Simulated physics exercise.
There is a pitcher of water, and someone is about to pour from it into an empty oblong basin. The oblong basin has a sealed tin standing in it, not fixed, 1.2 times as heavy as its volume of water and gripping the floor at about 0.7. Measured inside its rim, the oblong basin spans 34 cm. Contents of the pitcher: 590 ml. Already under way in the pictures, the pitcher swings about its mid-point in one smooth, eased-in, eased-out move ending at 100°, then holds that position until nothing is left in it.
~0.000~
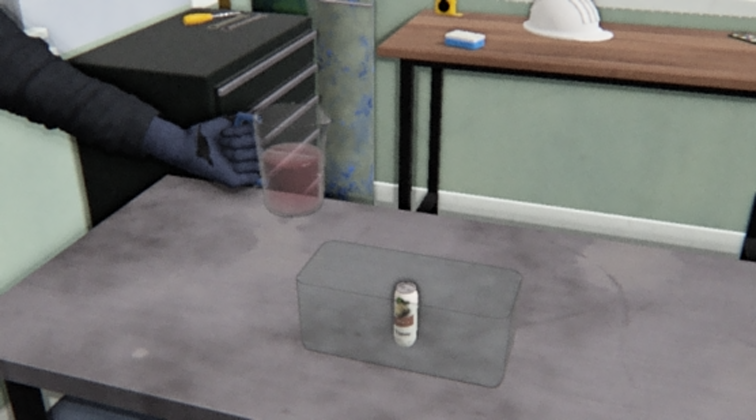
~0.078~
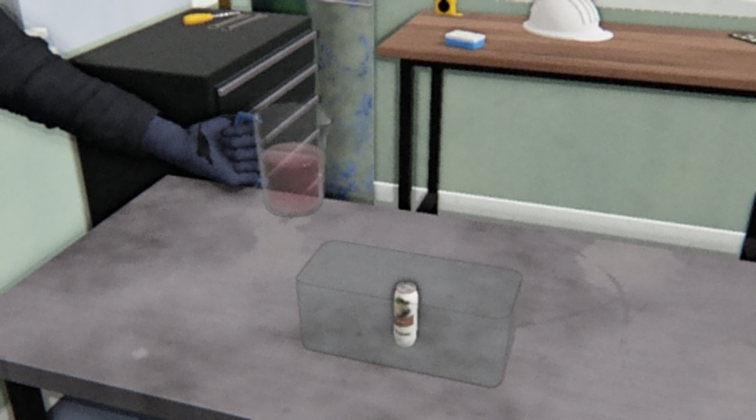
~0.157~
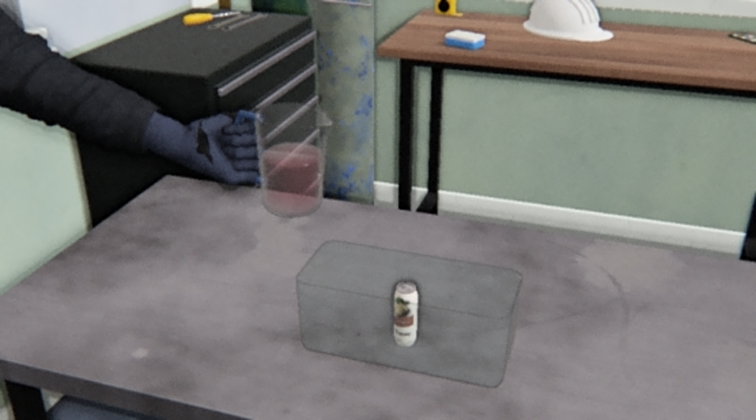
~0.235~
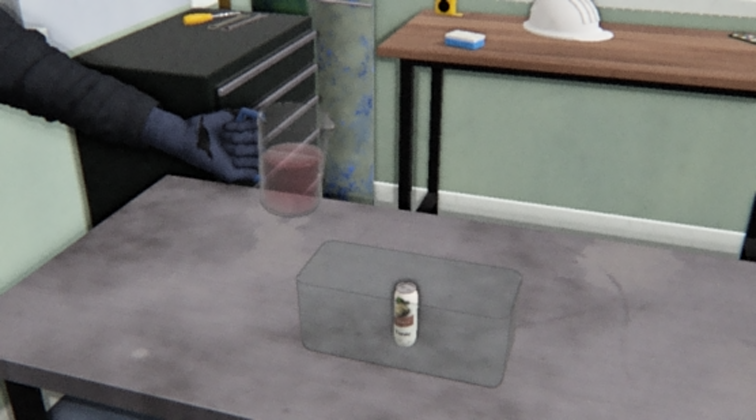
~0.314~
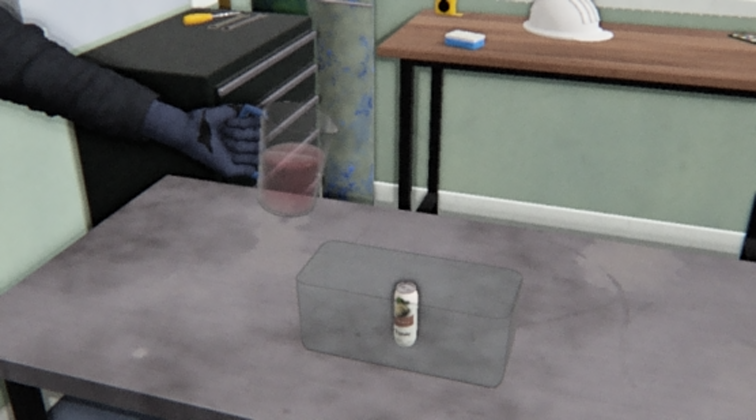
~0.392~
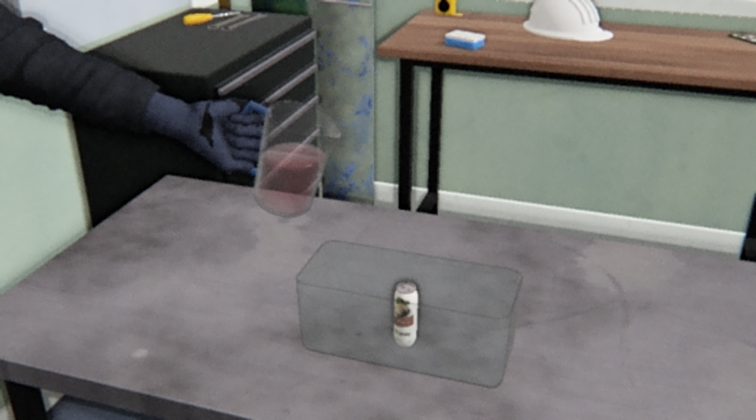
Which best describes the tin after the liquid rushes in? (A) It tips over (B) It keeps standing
The answer is A.
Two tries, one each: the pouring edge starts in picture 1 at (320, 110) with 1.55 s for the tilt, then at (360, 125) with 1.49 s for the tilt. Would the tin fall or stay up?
Run one: It does not tip. Run two: It does not tip.
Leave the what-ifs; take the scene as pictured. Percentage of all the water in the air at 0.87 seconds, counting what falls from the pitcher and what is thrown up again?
I'd say close to 1 per cent.
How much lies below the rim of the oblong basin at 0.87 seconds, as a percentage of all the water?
At that time the basin holds about 0 per cent of the liquid.
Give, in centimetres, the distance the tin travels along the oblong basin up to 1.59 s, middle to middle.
It has moved some 8 cm.
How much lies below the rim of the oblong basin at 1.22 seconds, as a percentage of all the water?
22 %, more or less.
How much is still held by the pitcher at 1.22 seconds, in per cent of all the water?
54 in a hundred, give or take.
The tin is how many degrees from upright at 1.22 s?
It leans about 0° from upright.
After 0.87 s the tilt is 63° and 99 per cent is still to pour; the tin stands where it began.
After 1.22 s the tilt is 92° and 54 per cent is still to pour; the tin stands where it began.
After 1.59 s the tilt is 100° and 9 per cent is still to pour; the tin lies on its side.
After 1.99 s the tilt is 100° and 0 per cent is still to pour; the tin lies on its side.
In the end the tin lies on its side.
